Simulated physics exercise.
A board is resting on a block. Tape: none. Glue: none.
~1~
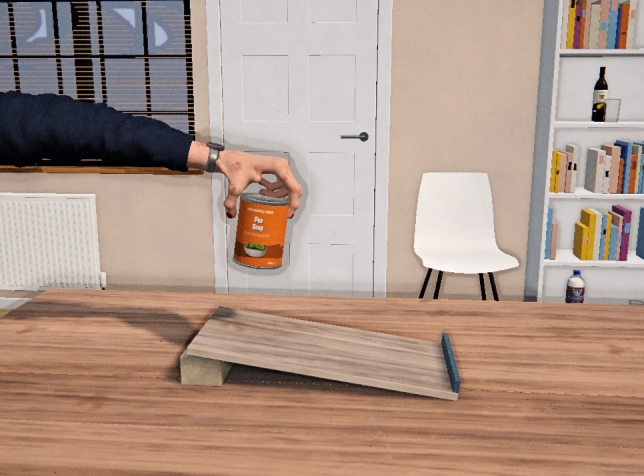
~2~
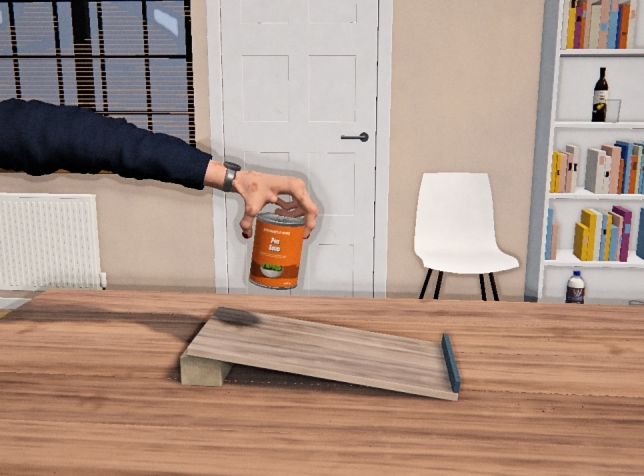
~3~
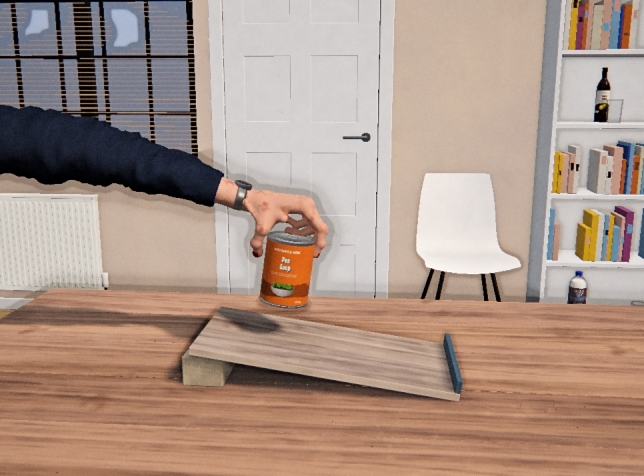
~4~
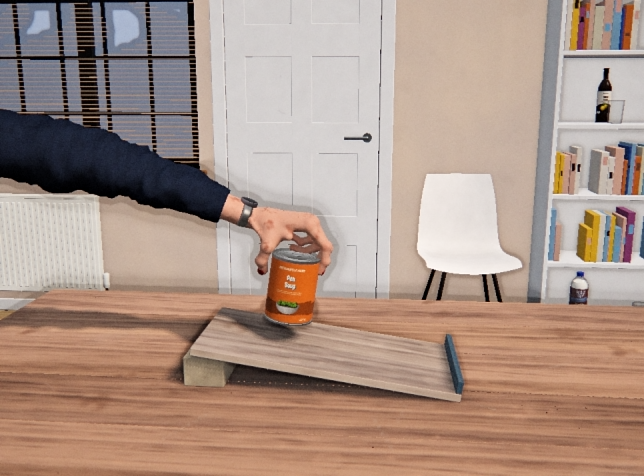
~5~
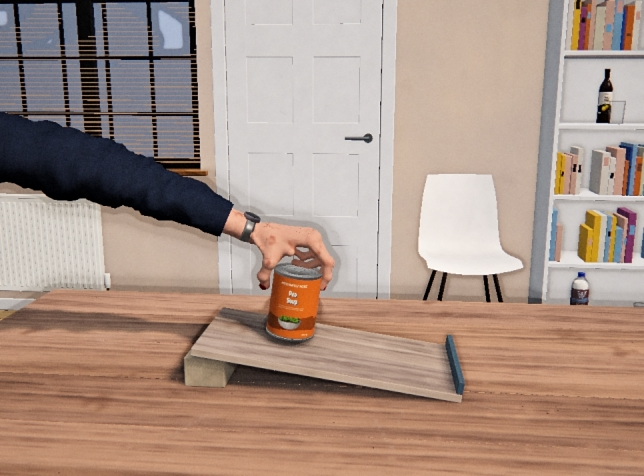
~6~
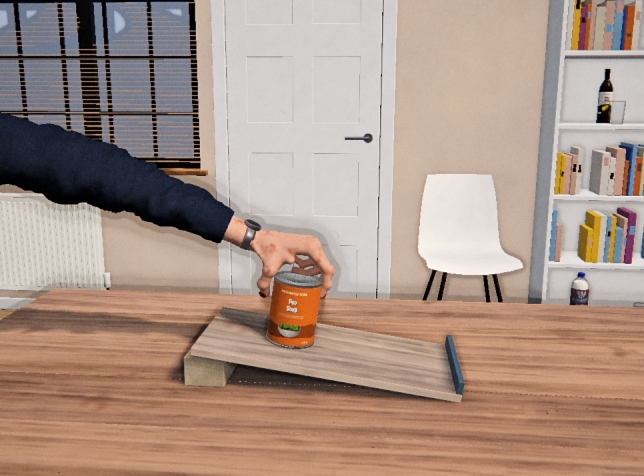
A hand in a dark sleeve held an orange tin above a sloping board propped on a block, moved it down and slightly right, and set it upright on the board, still gripping it.
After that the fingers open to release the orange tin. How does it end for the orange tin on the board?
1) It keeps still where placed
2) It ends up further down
The answer is 1.
Then, 0.20 s on from there, no change.
Then, 0.50 s on from there, orange tin resting near (294, 309).
In the end, it is unmoved. At the end, from the last picture's camera, orange tin near (294, 309). The orange tin remains at rest.
